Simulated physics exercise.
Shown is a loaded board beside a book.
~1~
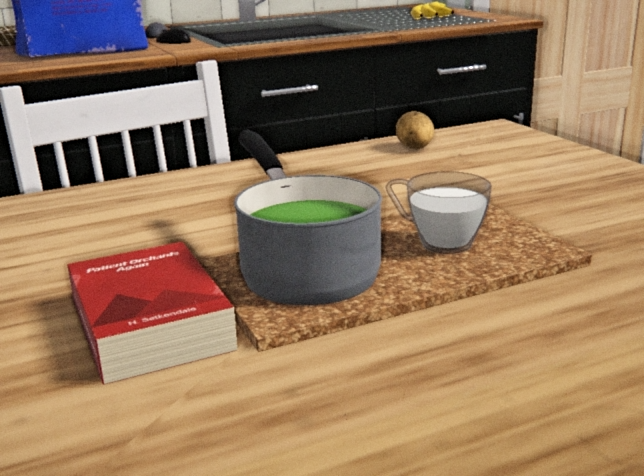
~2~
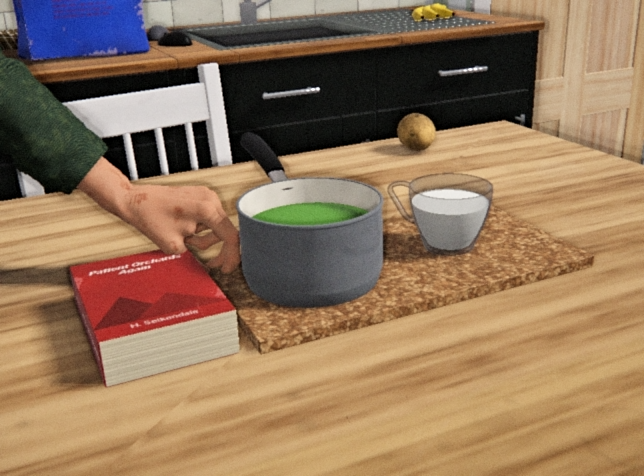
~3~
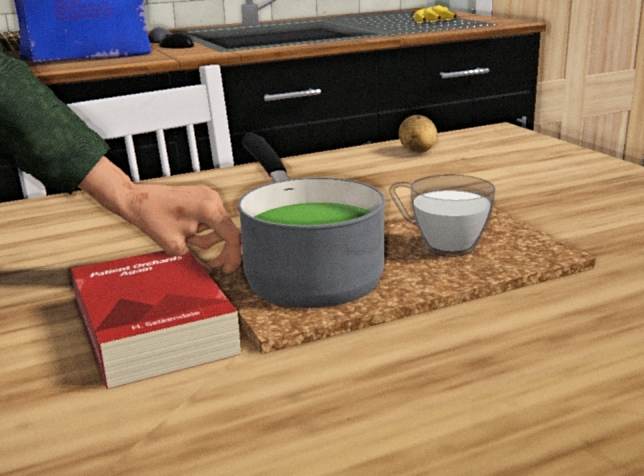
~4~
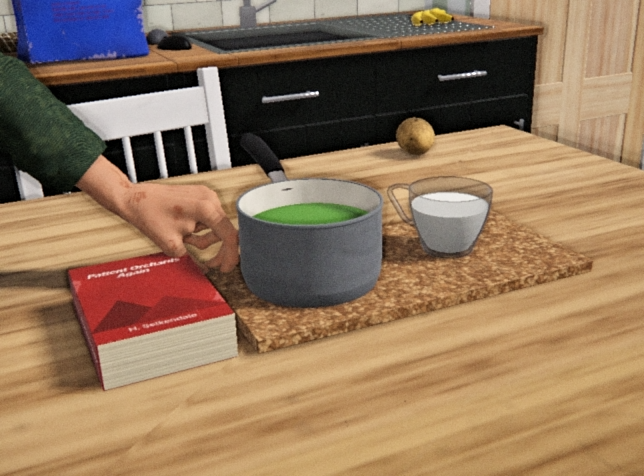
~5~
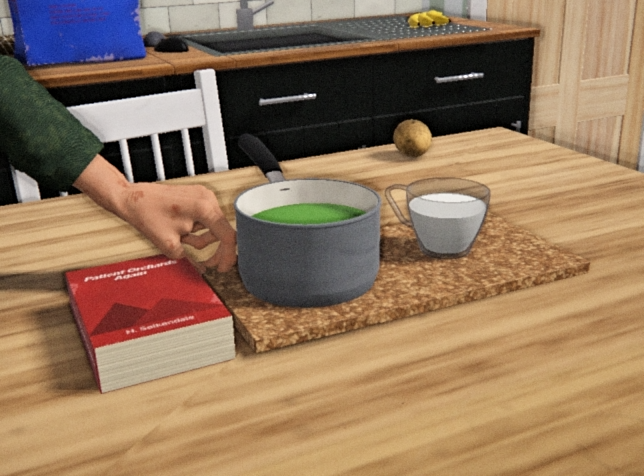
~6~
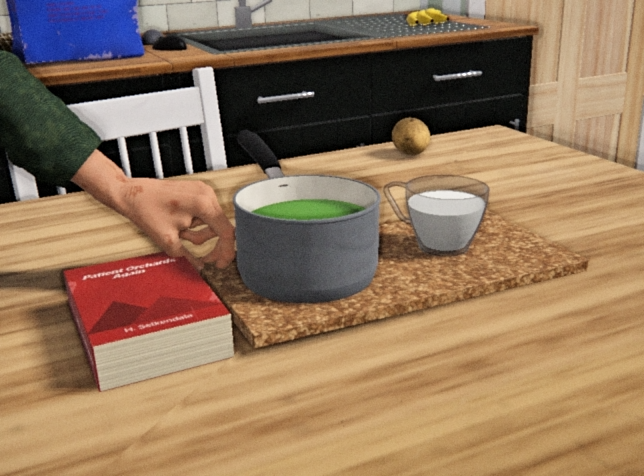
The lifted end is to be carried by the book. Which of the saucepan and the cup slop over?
On the left the saucepan holds, on the right the cup holds.
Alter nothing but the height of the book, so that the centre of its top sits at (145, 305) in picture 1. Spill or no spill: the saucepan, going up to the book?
Then it stays full.
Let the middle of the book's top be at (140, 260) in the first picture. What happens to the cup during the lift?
It sheds nothing.
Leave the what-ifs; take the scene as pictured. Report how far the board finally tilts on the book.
Some 7 degrees.
A moment on, the board slopes by about 4°; saucepan, all is still inside; cup, all is still inside.
Further on, the board slopes by about 9°; saucepan, all is still inside; cup, all is still inside.
When it is over, the board slopes by about 7°, resting on the book; saucepan, all is still inside; cup, all is still inside.
